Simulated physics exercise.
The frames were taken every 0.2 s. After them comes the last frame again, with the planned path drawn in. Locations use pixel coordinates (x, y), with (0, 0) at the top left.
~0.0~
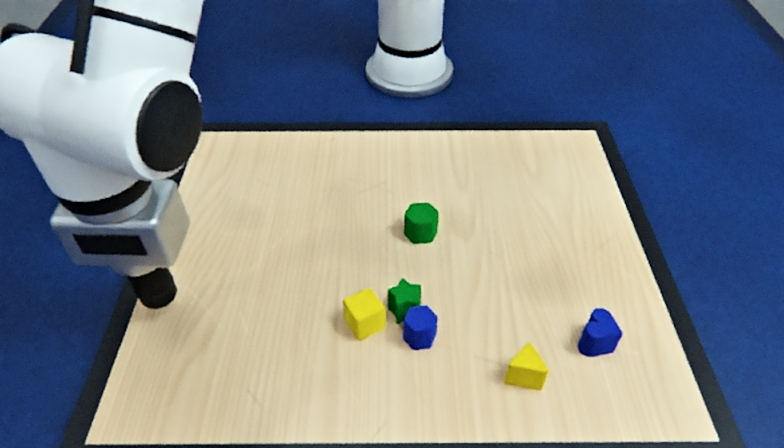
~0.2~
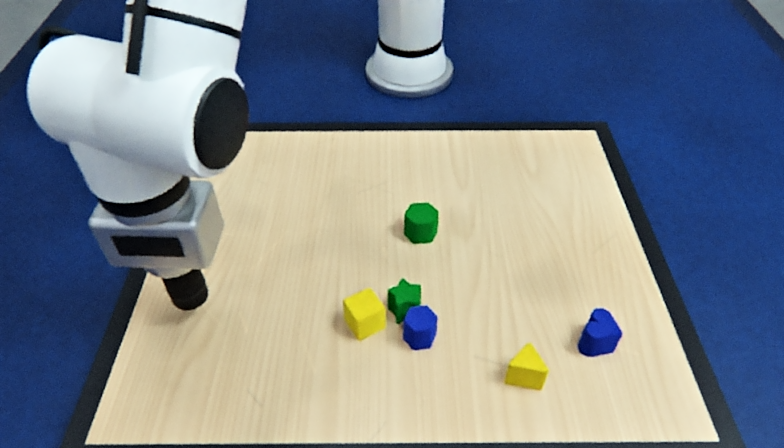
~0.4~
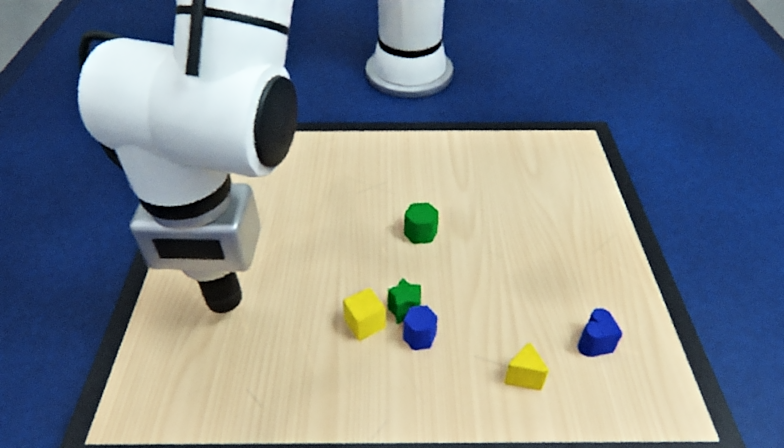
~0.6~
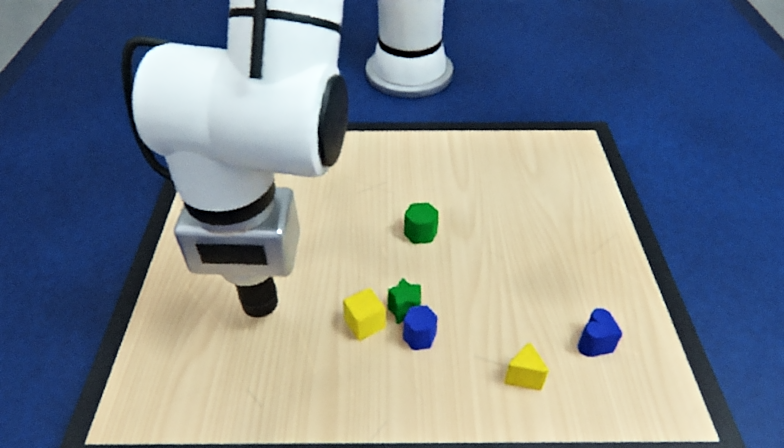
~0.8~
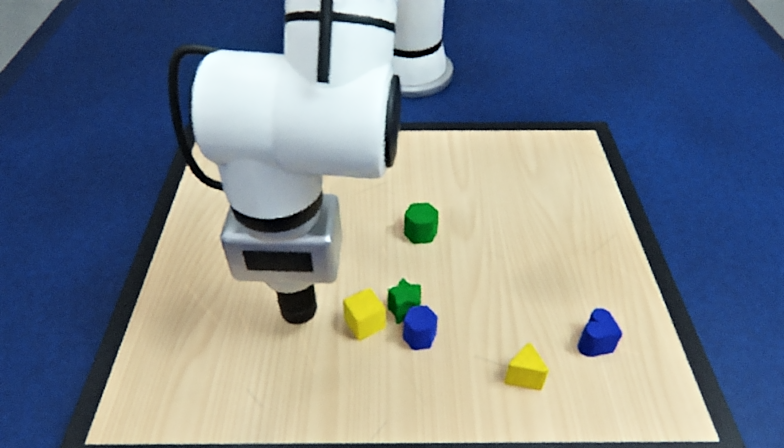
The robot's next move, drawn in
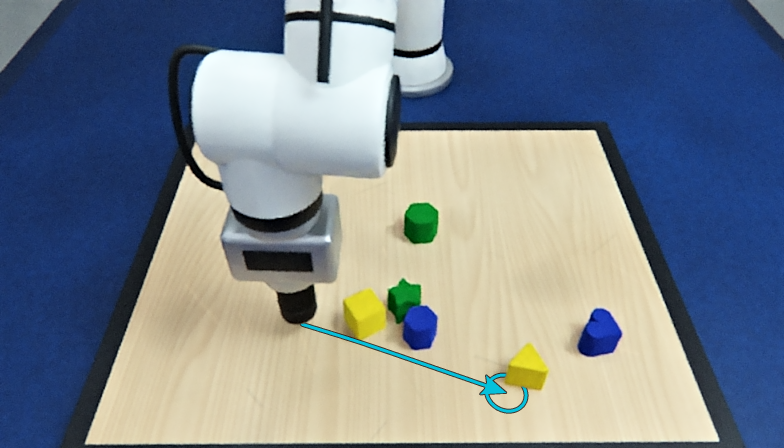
White robot arm moving its black-tipped rod rightward over a wooden board toward a yellow block, the coloured blocks staying still.
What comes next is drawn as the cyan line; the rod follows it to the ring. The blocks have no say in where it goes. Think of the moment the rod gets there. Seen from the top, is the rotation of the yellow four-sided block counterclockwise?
Answer: Yes.
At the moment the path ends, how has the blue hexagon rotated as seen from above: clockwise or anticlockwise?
Short answer: Counterclockwise.
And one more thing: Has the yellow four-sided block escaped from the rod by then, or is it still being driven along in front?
The rod has lost it.
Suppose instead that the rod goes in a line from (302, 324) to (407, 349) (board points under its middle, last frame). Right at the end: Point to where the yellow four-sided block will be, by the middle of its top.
It should be at about (410, 299).
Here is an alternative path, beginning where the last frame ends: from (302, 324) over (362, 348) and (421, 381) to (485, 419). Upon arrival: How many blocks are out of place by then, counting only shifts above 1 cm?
My count: 1.
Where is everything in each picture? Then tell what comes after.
Rod tip at (159, 296); block tops, yellow four-sided block at (364, 303); green star block at (406, 291); blue hexagon at (421, 317); yellow triangular piece at (529, 359), in the first picture.
Rod at (191, 297); blocks unchanged, in the second picture.
Rod at (225, 300); blocks unchanged, in the third picture.
Rod at (261, 304); blocks unchanged, in the fourth picture.
Rod at (299, 310); yellow four-sided block at (364, 303); green star block at (406, 291); blue hexagon at (421, 317); yellow triangular piece at (529, 359), in the fifth picture.
Path on the board, straight from (302, 324) to (506, 393).
What follows on the original path. One third of the way, rod at (366, 331); yellow four-sided block at (391, 304), turned 25° anticlockwise; green star block at (415, 287), turned 25° anticlockwise.
Two thirds of the way, rod at (437, 355); yellow four-sided block at (396, 303), turned 35° anticlockwise; green star block at (418, 284), turned 30° anticlockwise; blue hexagon at (437, 317), turned 35° anticlockwise.
At the end, rod at (510, 380); yellow four-sided block at (396, 303), turned 35° anticlockwise; green star block at (418, 284), turned 30° anticlockwise; blue hexagon at (437, 317), turned 35° anticlockwise; yellow triangular piece at (544, 357), turned 30° anticlockwise.
